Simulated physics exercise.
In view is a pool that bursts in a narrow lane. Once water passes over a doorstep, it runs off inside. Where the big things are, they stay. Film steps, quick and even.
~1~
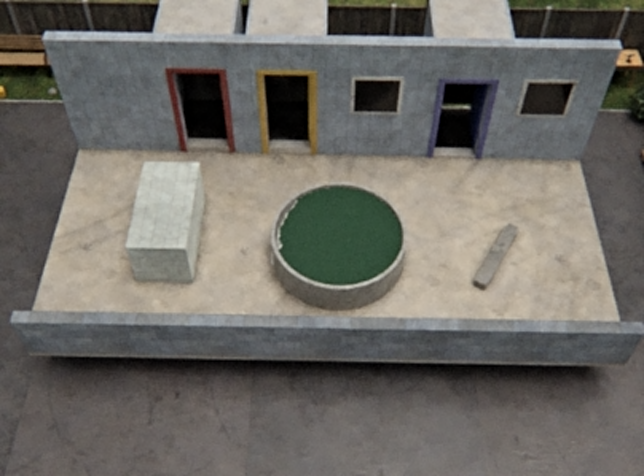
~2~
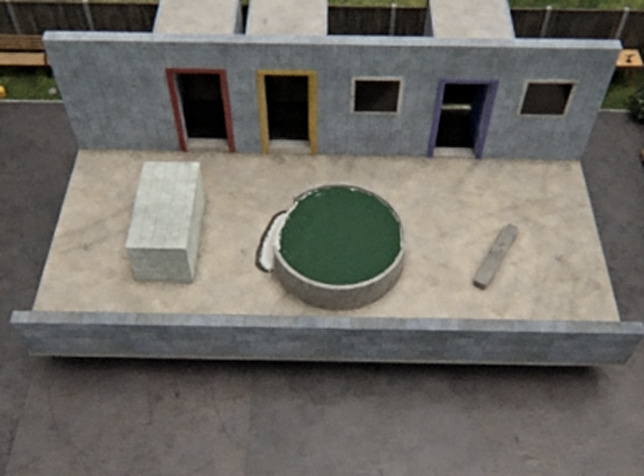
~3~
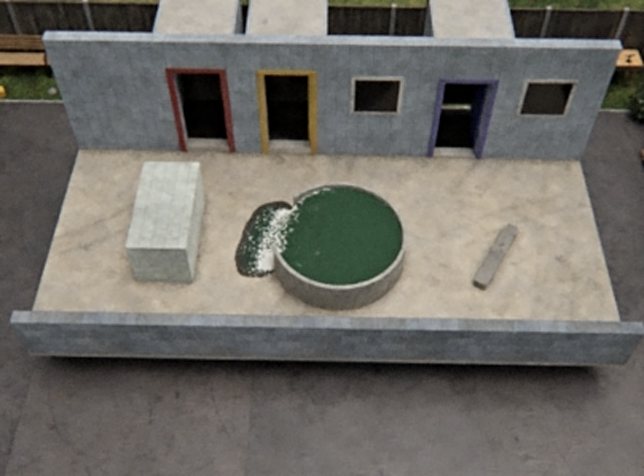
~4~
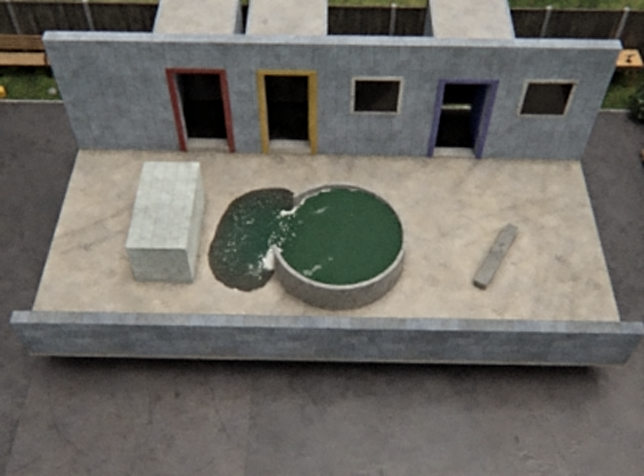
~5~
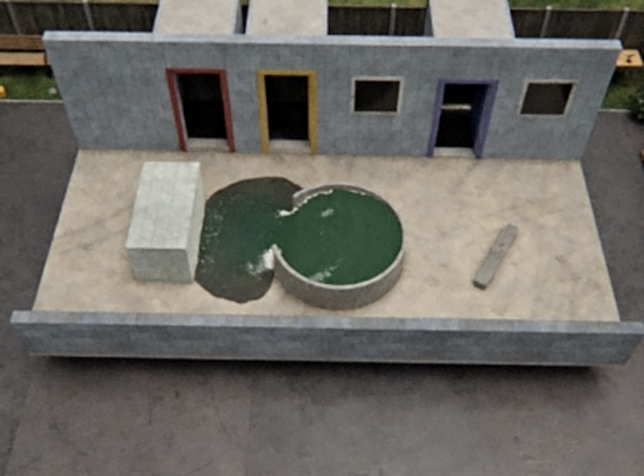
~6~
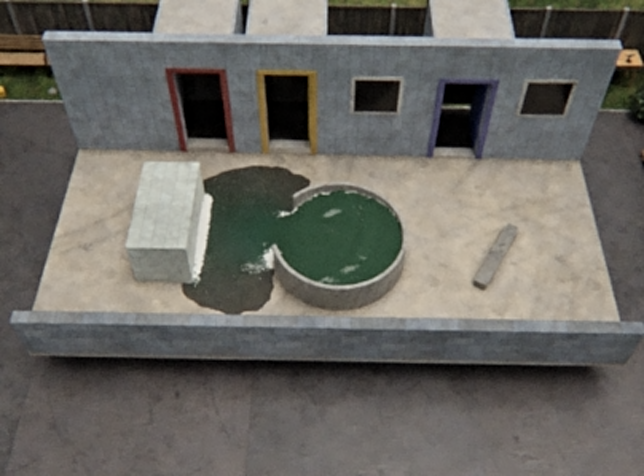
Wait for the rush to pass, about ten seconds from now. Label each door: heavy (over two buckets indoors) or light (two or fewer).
Blue door - light; yellow door - light; red door - heavy.
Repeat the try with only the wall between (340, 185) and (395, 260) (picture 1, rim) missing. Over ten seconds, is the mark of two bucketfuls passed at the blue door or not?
Checking each one, blue overshoots.
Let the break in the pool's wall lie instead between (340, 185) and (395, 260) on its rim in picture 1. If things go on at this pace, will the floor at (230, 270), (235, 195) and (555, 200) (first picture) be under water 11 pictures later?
The three spots, in order, are spared, spared and inundated.
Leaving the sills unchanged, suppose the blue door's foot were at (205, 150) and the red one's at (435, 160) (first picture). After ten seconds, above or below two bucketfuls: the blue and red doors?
Blue: Comes in high; red: Comes in low.
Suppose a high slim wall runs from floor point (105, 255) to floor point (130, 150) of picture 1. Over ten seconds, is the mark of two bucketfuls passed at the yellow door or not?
Yellow: Within bounds.
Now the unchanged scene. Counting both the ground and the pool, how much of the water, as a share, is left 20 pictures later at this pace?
That works out to about 92 percent.
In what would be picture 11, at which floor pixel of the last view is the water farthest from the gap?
My estimate: Roughly (141, 155).
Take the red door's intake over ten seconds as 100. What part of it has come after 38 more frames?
I'd put it at 100 percent.
A moment on, water covers 15 % of the floor; the blue door not reached, the yellow door wet at the sill, nothing in, the red door wet at the sill, nothing in.
Next, water covers 25 % of the floor; the blue door not reached, the yellow door wet at the sill, nothing in, the red door over two buckets in.
Then, water covers 45 % of the floor; the blue door not reached, the yellow door wet at the sill, nothing in, the red door far over two buckets in.
Later, water covers 80 % of the floor; the blue door wet at the sill, nothing in, the yellow door wet at the sill, nothing in, the red door far over two buckets in.
In the end, water covers 90 % of the floor; the blue door wet at the sill, nothing in, the yellow door wet at the sill, nothing in, the red door far over two buckets in.
